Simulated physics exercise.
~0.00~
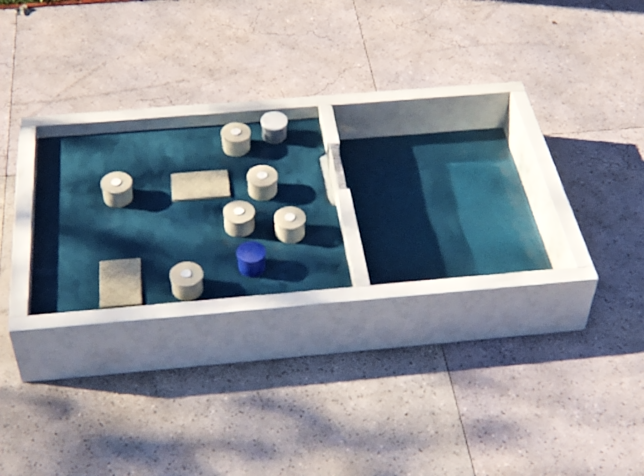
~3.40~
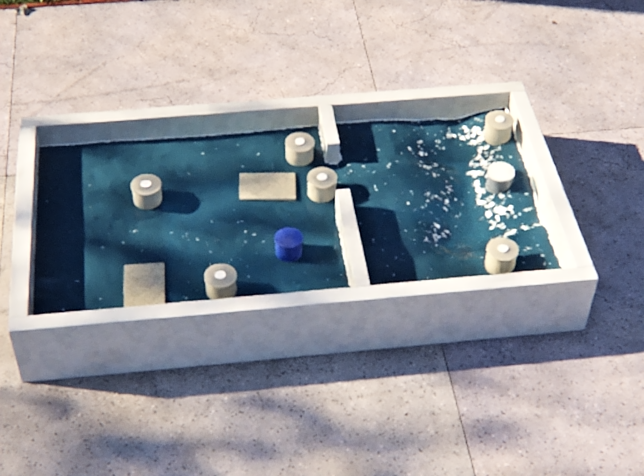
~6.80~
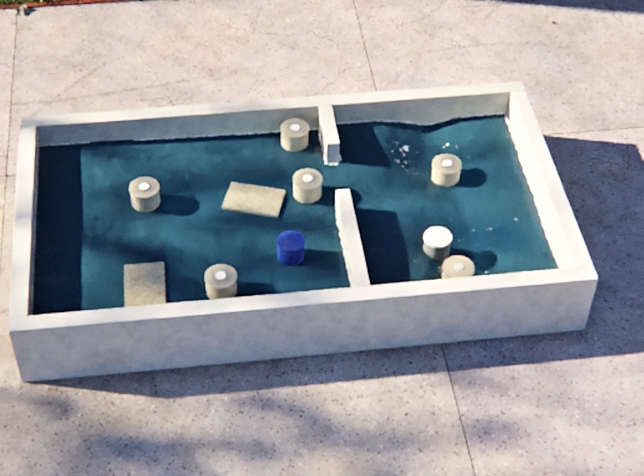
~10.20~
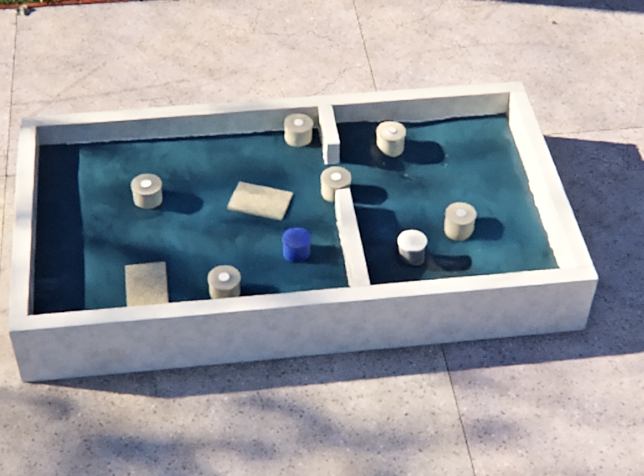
The video shows a divided basin of water holding pale round pails, flat blocks and one blue pail; a gap opens in the divider, and several pails move into the right part and drift there, while the blue pail shifts slightly right and ends afloat, still left of the divider.
